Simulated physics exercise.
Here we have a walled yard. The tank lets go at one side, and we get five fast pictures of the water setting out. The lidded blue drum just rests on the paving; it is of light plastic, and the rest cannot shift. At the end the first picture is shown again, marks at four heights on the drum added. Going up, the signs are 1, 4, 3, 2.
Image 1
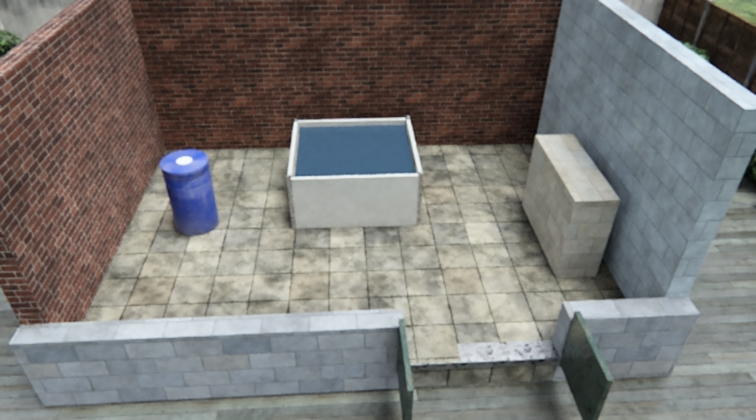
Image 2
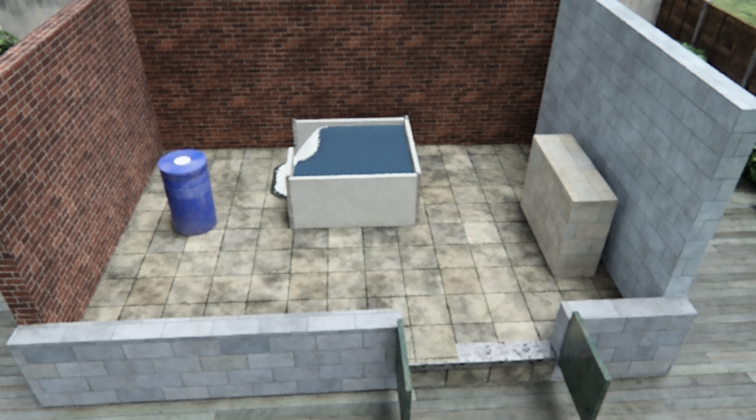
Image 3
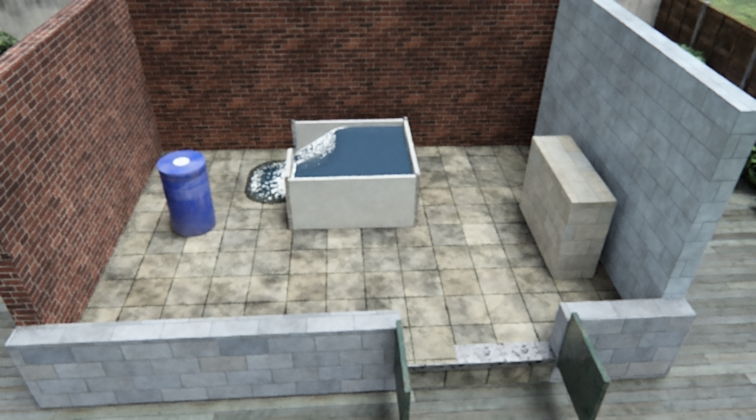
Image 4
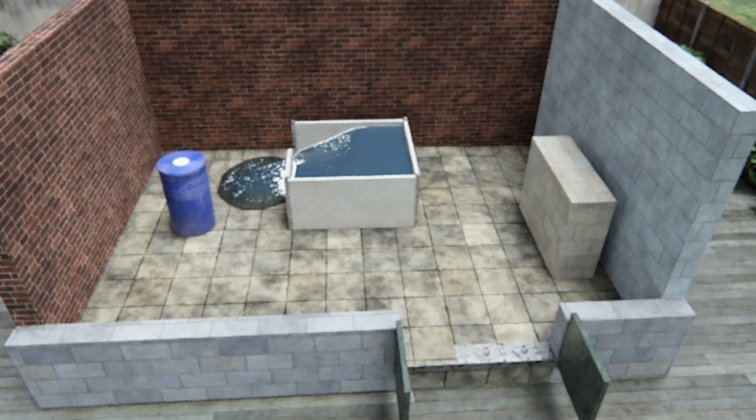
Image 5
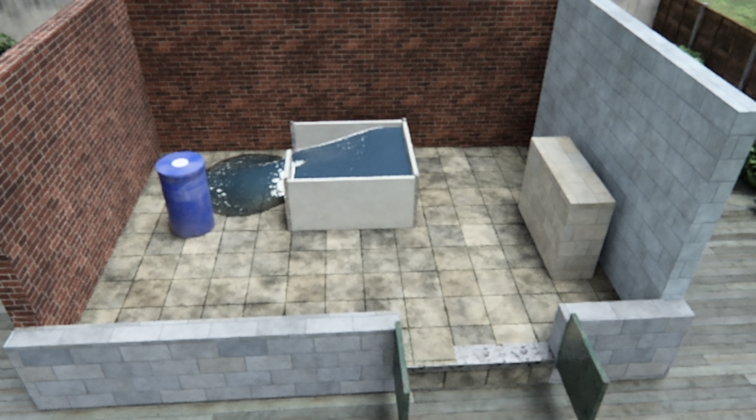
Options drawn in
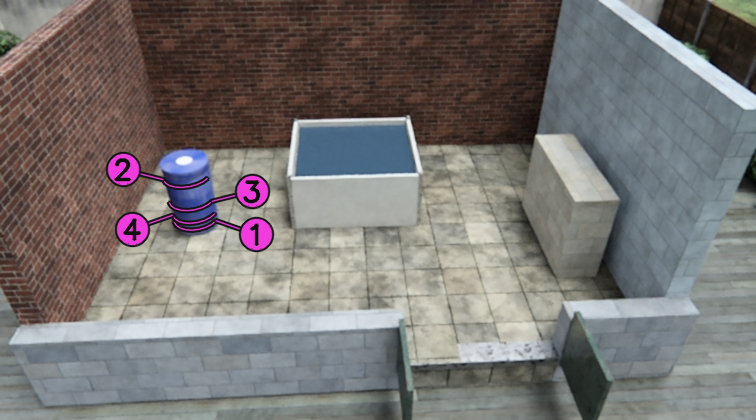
Walled yard with a full tank letting water out through its left side, the dark puddle spreading across paving to a blue drum.
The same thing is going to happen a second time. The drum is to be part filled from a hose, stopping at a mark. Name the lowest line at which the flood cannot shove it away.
That is mark 3.
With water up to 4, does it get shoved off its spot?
Yes.
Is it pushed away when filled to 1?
Yes, that goes wrong.
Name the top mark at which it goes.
Here it is mark 4.
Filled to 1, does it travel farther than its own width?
Yes.
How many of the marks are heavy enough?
Two.
On the marked copy, 1 at (192, 230); 2 at (182, 187); 3 at (187, 210); 4 at (190, 223); from the bottom up 1, 4, 3, 2.
If 1 is chosen, it is pushed about twice its own width away.
If 2 is chosen, it does not move.
If 3 is chosen, it does not move.
If 4 is chosen, it is pushed about half its own width away.
